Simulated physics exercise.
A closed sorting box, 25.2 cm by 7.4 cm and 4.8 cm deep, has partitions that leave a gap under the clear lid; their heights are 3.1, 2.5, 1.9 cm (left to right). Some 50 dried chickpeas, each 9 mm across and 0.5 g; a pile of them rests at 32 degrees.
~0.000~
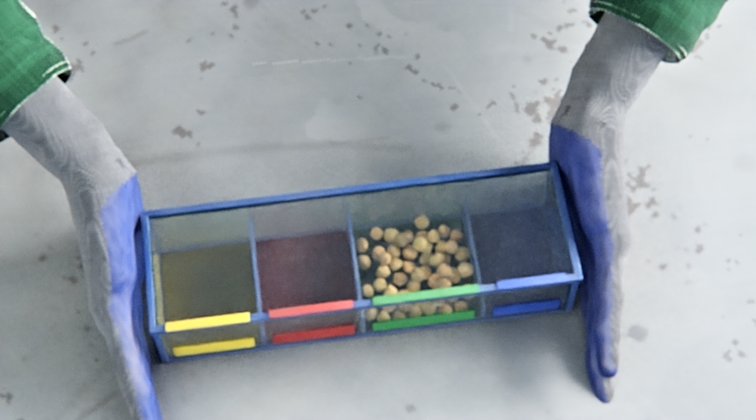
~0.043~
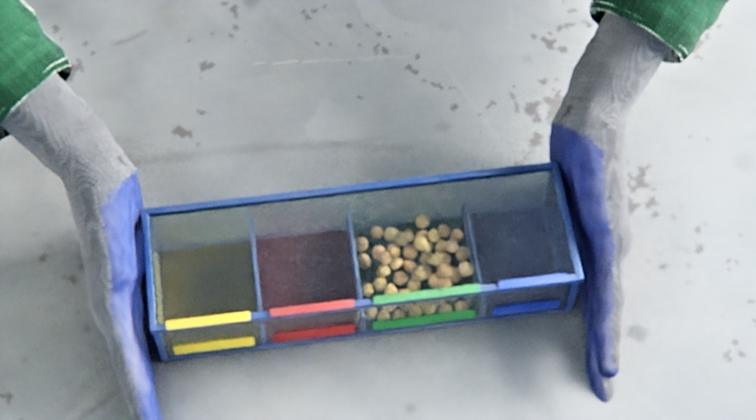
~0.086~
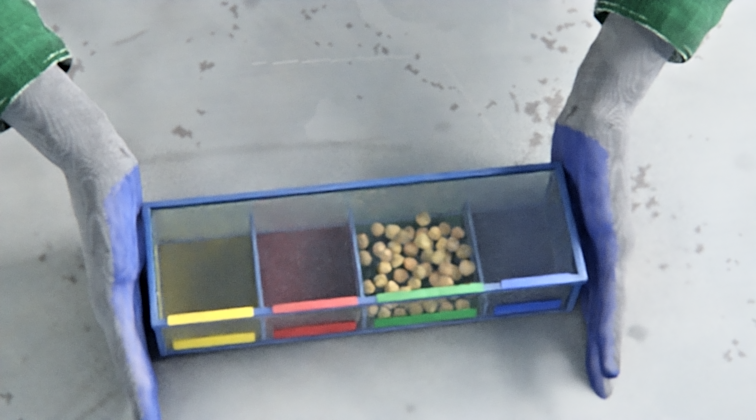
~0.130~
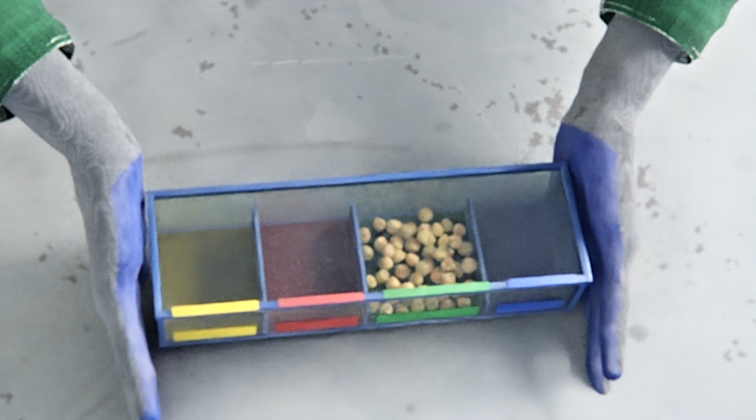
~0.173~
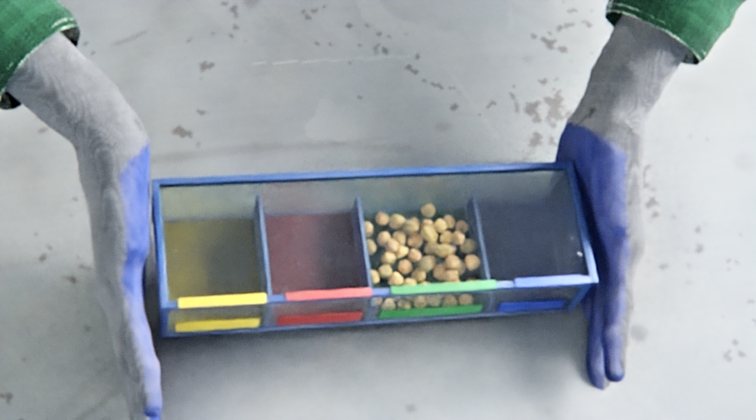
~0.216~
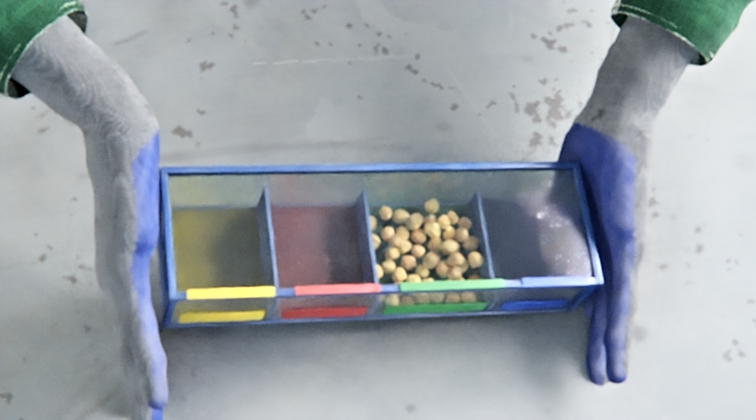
A clear-lidded box with yellow, red, green and blue sections, held between two blue-palmed hands in green sleeves, slowly tilts, its left end swinging toward the top of the view, while the chickpeas stay piled in the green section.
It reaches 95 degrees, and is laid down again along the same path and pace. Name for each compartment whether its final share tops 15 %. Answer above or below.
Red: Below, blue: Above, green: Above, yellow: Below.
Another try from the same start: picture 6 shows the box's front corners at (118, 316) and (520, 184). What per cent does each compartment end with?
Red 45, blue 0, green 15, yellow 40.
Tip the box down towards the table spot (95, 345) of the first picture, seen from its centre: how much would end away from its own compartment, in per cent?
About 75 per cent.
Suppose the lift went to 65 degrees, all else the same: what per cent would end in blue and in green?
Then: Blue 5, green 95.
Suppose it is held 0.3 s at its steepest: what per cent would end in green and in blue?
In that case green 30, blue 70.
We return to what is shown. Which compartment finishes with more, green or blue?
The blue one has more.
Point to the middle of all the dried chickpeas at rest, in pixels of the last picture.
Near (520, 282).
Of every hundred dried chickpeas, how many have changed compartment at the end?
Roughly 75 per cent.
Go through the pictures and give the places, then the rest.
In the first picture, box tilt 0 degrees, front corners at (156, 328) and (574, 275); green 100 %.
In the second picture, box tilt 1 degrees, front corners at (157, 326) and (575, 275).
In the third picture, box tilt 3 degrees, front corners at (158, 321) and (578, 276).
In the fourth picture, box tilt 6 degrees, front corners at (162, 312) and (583, 277), lowest corner right front.
In the fifth picture, box tilt 10 degrees, front corners at (168, 303) and (589, 278), lowest corner right front.
In the sixth picture, box tilt 14 degrees, front corners at (176, 294) and (594, 279), lowest corner right front; green 100 %. Its pace works out near 90 degrees a second.
After 1.20 s, tilt 95 degrees; blue 15 %, green 85 %.
Then, at 1.86 s, tilt 43 degrees; blue 75 %, green 25 %.
After 2.56 s, tilt 0 degrees; blue 75 %, green 25 %.
At rest (2.9 s), red 0 %, blue 75 %, green 25 %, yellow 0 %.
